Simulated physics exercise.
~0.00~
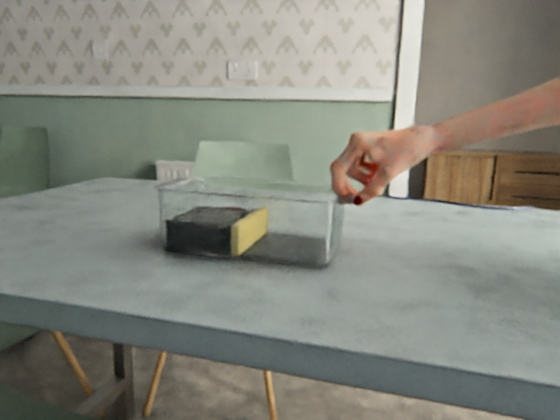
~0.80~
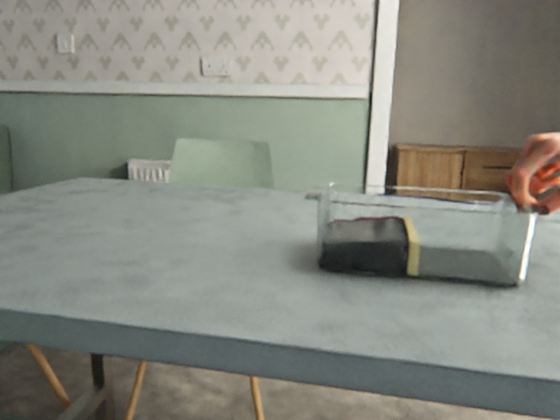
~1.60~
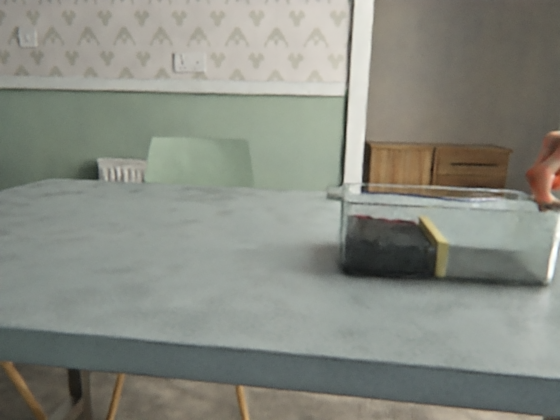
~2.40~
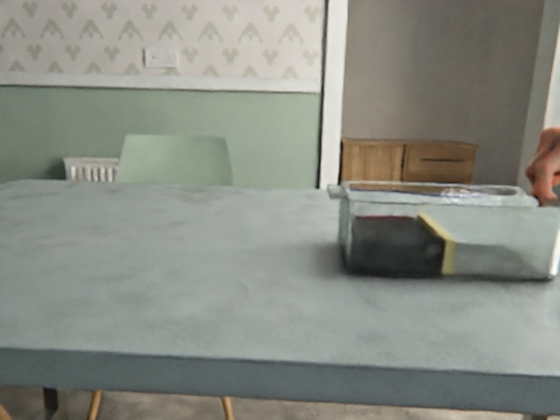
A hand with dark red nails grips the right end of a clear glass food box on a grey table, seen from the side and slightly above. Dark wine fills the left part, held behind a pale yellow divider, while the right part looks empty. Behind stand a pale green chair, a green and patterned wall and a wooden cabinet. The hand draws the box rightwards across the tabletop, and the view drifts slightly. The box then comes to rest near the right edge, the hand still on it and almost all the wine left of the upright divider.
